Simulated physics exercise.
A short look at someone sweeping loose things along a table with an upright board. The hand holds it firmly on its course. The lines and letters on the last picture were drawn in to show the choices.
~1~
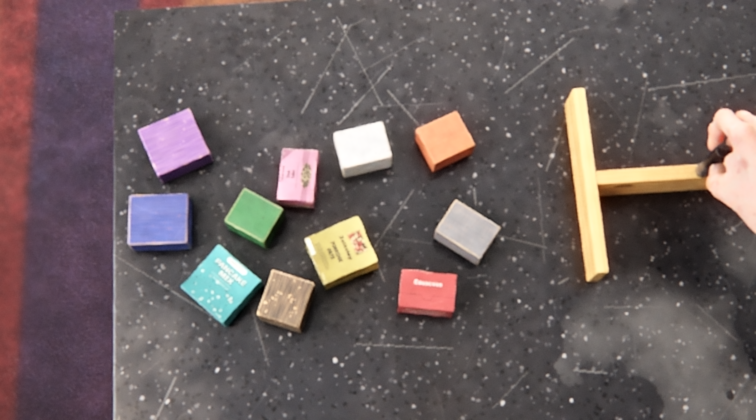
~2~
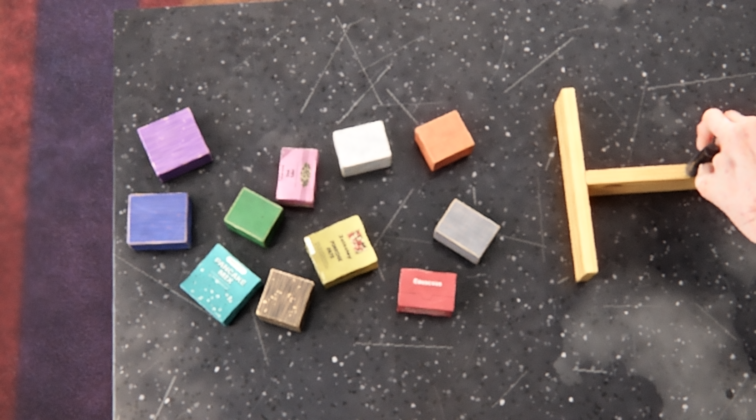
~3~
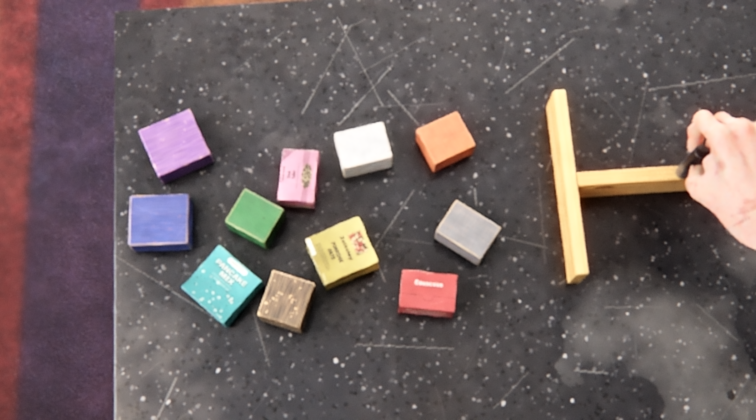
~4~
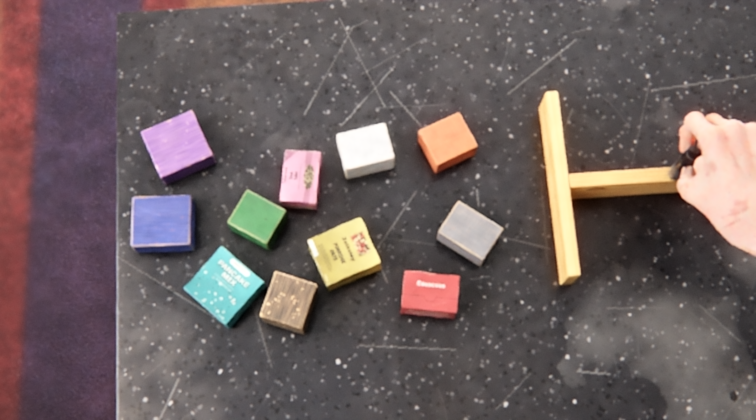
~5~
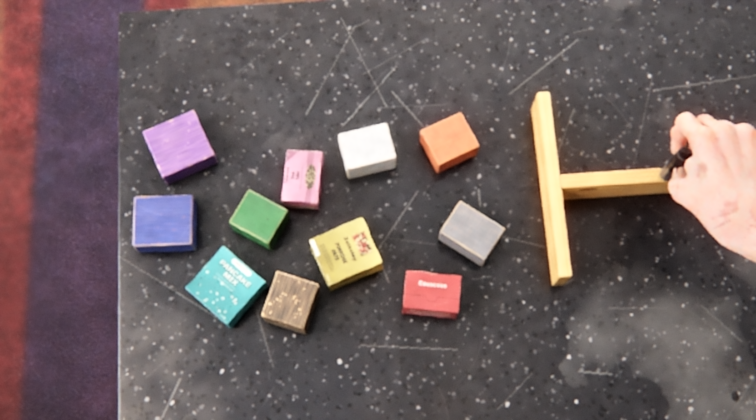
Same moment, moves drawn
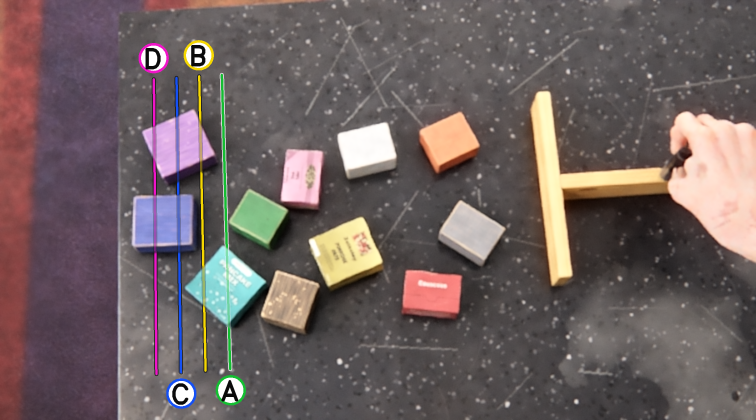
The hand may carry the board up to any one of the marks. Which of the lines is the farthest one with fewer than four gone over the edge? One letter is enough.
B is the last line within the limit.
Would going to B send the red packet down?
No.
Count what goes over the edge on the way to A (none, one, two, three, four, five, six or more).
Two.
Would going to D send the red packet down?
No.
On the marked copy, A at (226, 216); B at (202, 218); C at (179, 219); D at (155, 221).
Taking B. A third of the way, board (428, 190); red packet (403, 307); orange block (392, 138).
Two thirds of the way, board (301, 198); purple block (168, 148); turquoise packet (201, 299).
When it is over, board (201, 205); blue block over the edge; purple block over the edge; two fallen.
As for the rest, A is within the limit but short; C drops six; D drops six.
